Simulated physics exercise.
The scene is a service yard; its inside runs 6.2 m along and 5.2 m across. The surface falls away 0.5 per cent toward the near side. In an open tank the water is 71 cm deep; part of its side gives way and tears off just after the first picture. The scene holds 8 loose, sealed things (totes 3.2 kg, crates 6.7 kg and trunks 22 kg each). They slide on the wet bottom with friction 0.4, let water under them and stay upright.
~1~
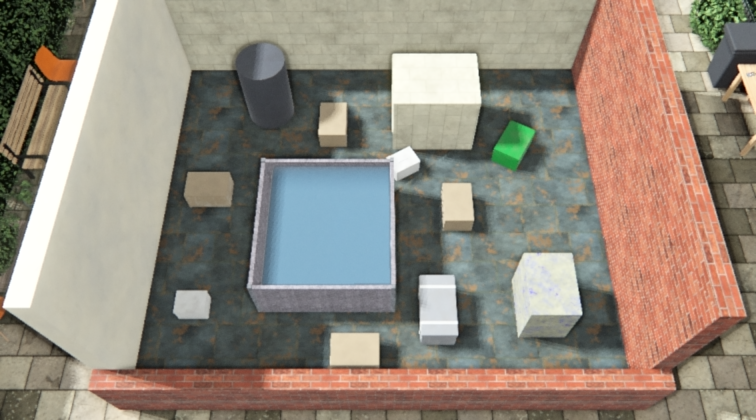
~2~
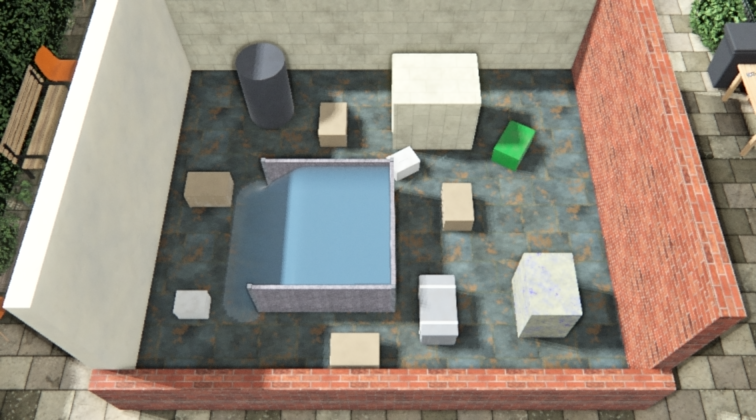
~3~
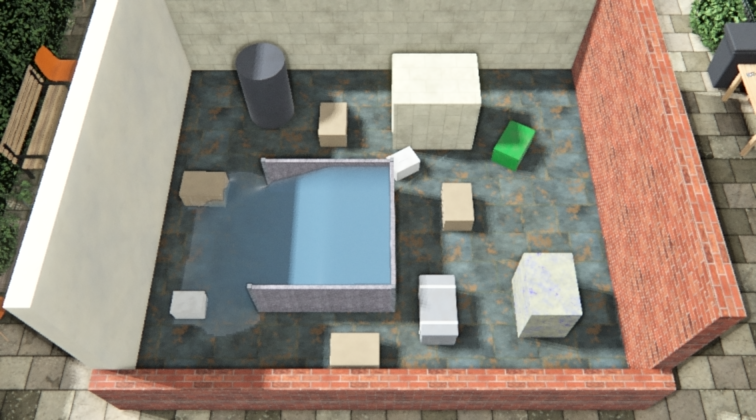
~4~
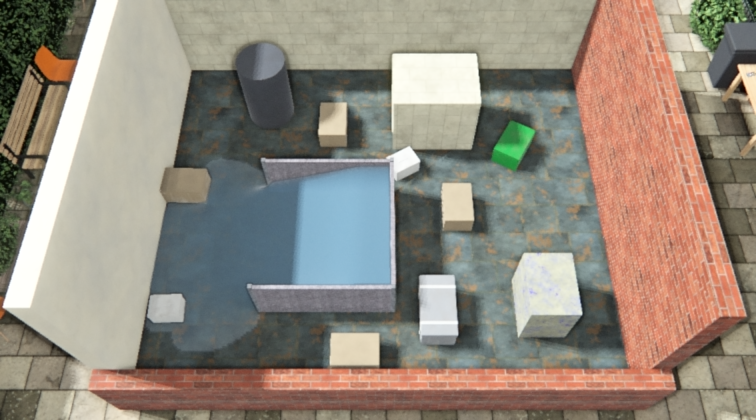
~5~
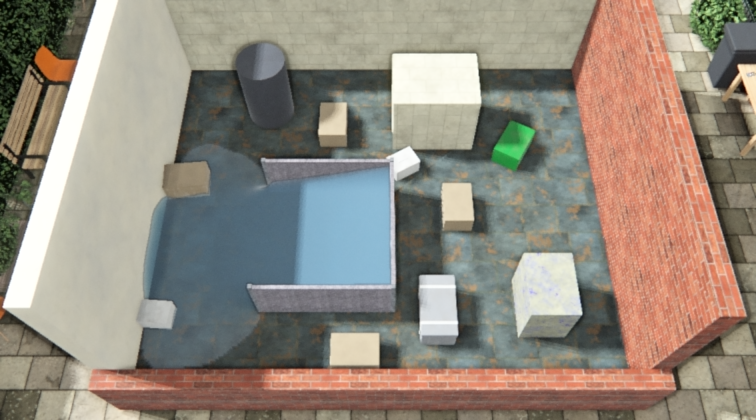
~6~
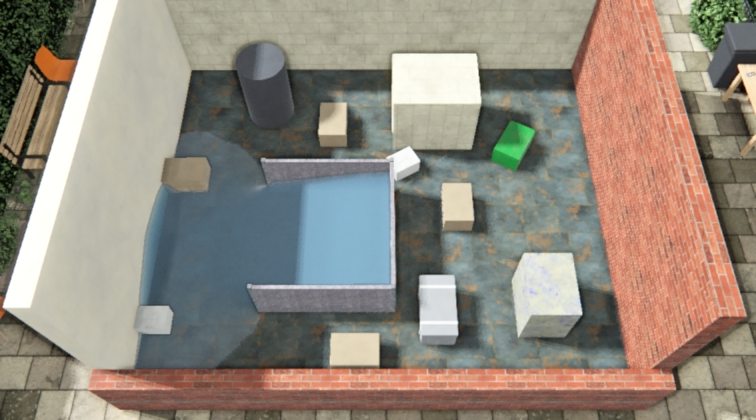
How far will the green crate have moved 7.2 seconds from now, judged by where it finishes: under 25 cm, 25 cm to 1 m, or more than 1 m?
The green crate will have moved 25 cm to 1 m.
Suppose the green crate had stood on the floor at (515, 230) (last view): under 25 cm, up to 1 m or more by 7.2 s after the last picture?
Outcome: It is taken a long way.
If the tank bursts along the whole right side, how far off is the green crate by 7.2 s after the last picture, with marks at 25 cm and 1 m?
After that, the green crate is washed away.
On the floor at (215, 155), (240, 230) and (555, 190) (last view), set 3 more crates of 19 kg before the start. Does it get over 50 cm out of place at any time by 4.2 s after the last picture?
Respectively: Greater, greater, smaller.
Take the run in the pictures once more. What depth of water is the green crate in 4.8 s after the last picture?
3 cm, roughly.
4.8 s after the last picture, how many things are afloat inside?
Answer: 3.
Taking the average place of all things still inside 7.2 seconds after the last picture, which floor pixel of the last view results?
Centre of the remaining things: Roughly (461, 155).
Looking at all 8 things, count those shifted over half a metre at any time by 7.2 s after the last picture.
That adds up to 7.
Then, 0.9 s after the last picture the green crate is near (515, 140), 0.0 m from its start, aground; 2 afloat.
Then, 2.8 s after the last picture the green crate is near (515, 140), 0.0 m from its start, aground; 4 afloat.
Then, 4.8 s after the last picture the green crate is near (512, 138), 0.1 m from its start, aground; 3 afloat.
Then, 7.2 s after the last picture the green crate is near (487, 127), 0.4 m from its start, afloat; 8 afloat.
